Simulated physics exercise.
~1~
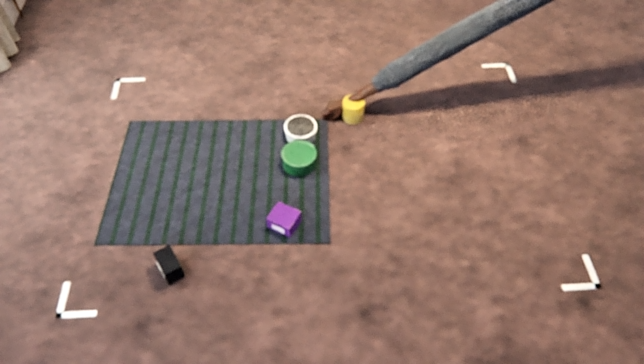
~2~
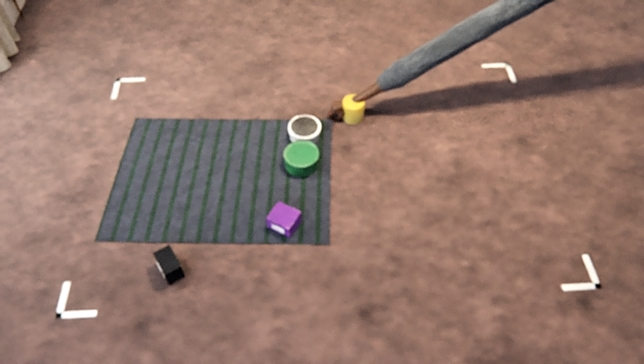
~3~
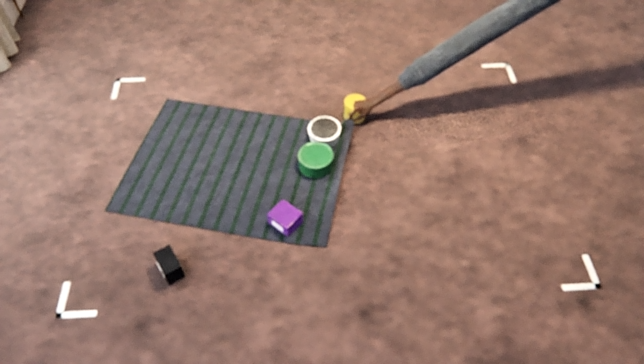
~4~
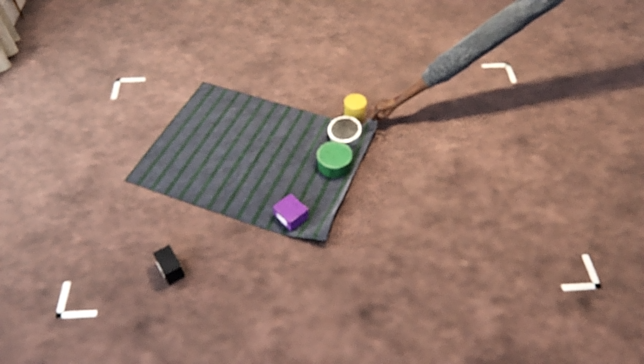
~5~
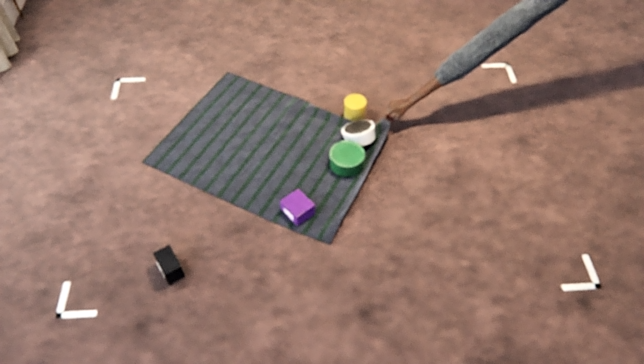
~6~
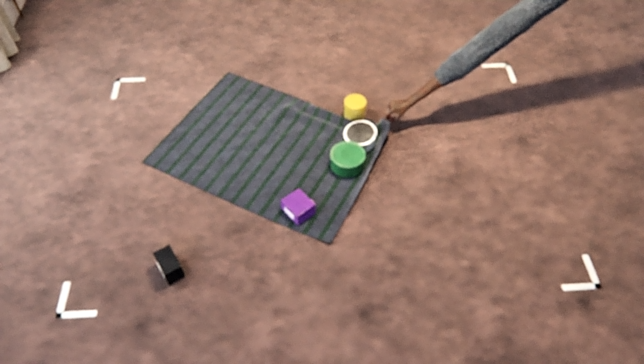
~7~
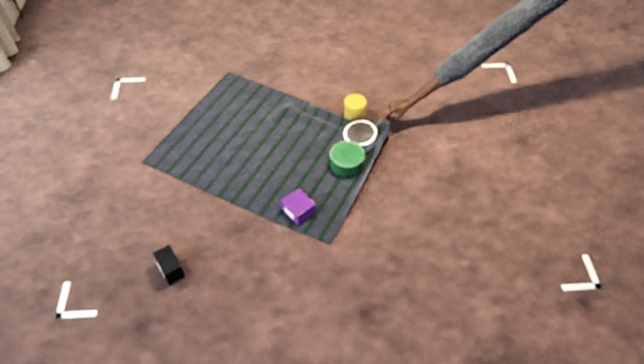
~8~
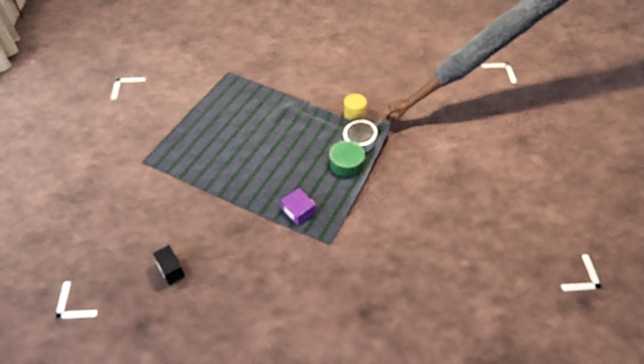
A stick drags a dark striped mat rightward, carrying three objects, then everything stays still.
